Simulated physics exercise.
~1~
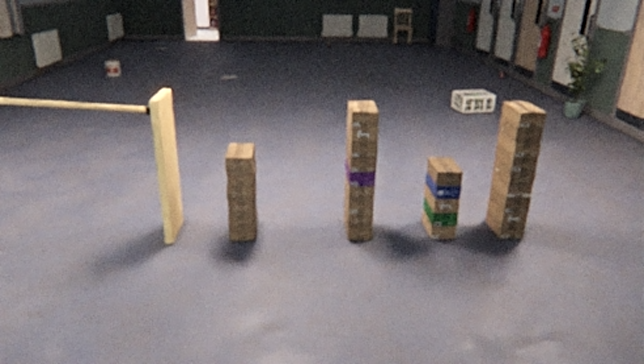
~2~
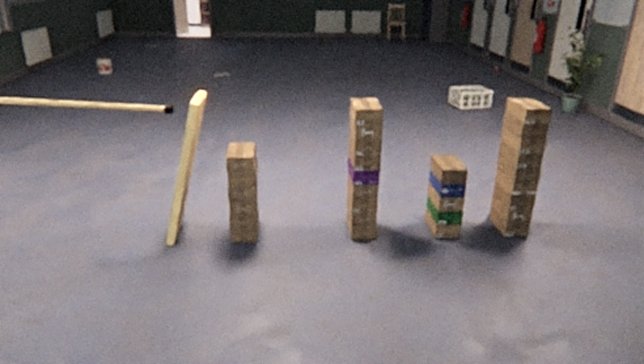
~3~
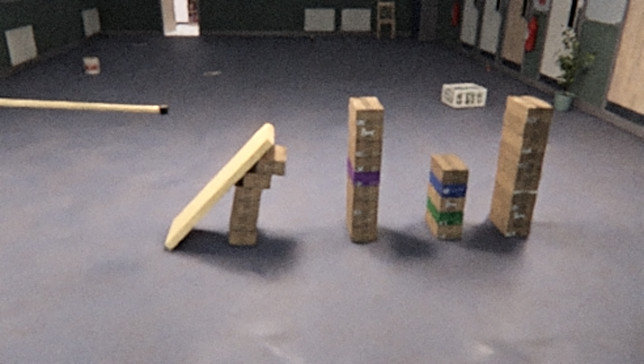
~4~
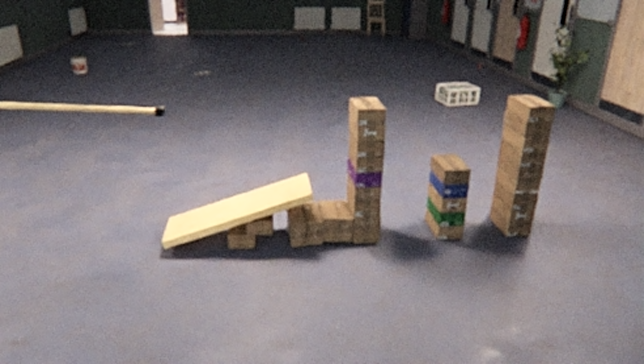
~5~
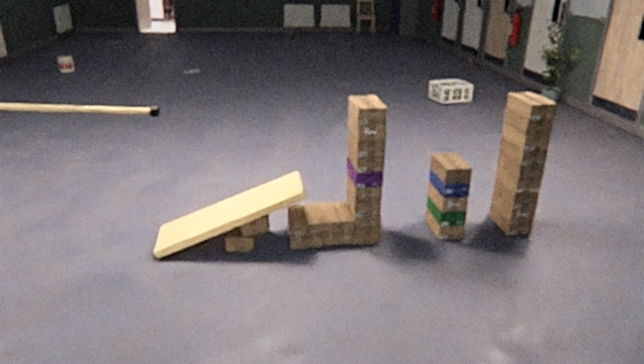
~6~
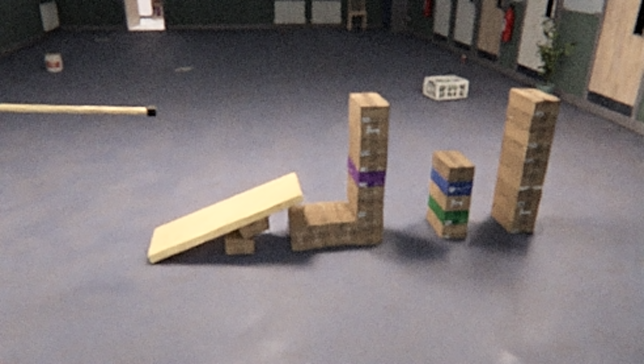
Pale board tipping right onto a short stack of brown boxes, toppling it against a tall stack that stays standing.
